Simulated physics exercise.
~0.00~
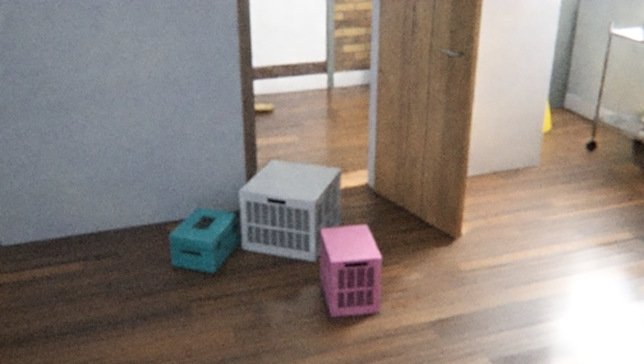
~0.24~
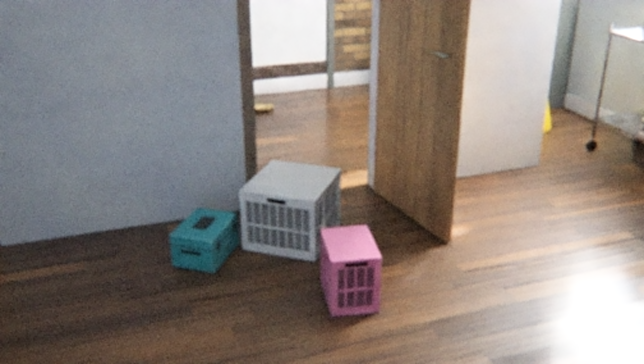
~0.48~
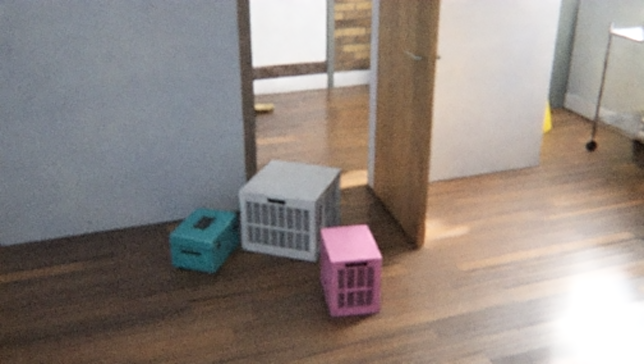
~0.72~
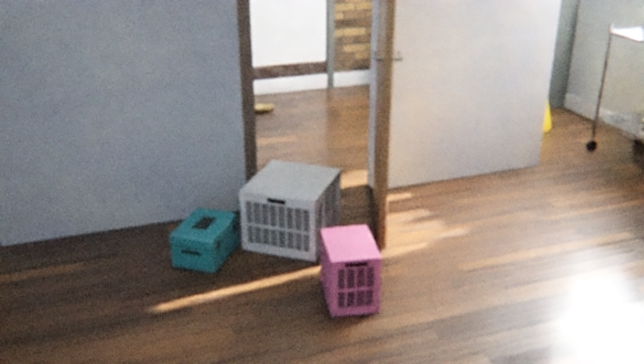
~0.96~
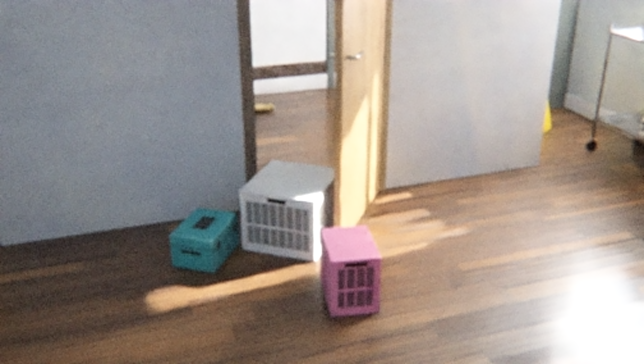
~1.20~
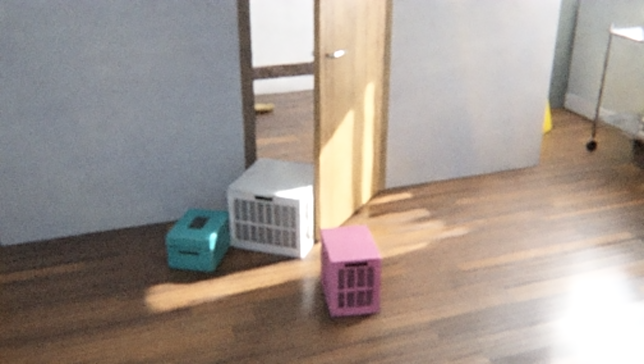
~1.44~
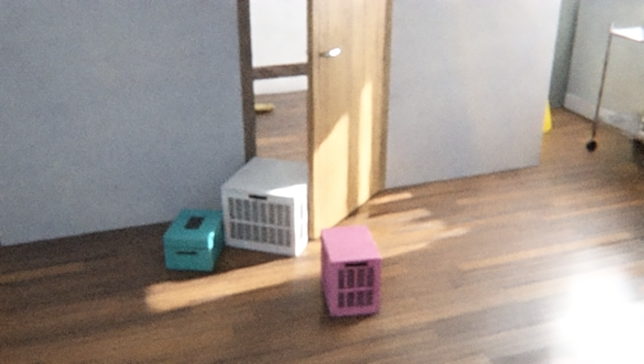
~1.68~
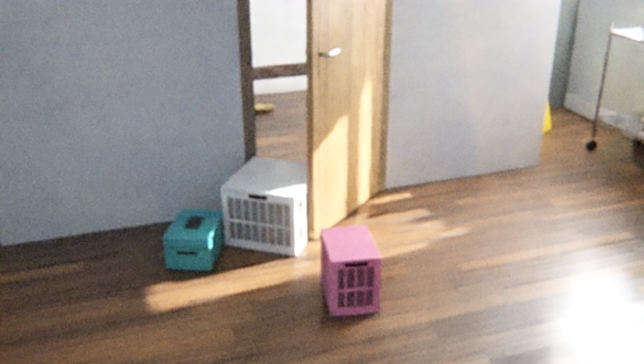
A wooden door swung steadily towards its frame until it met a pale slatted chest in the doorway, nudging it and the turquoise toolbox slightly left. The door stopped still partly open against the chest, while the pink crate stayed where it was.
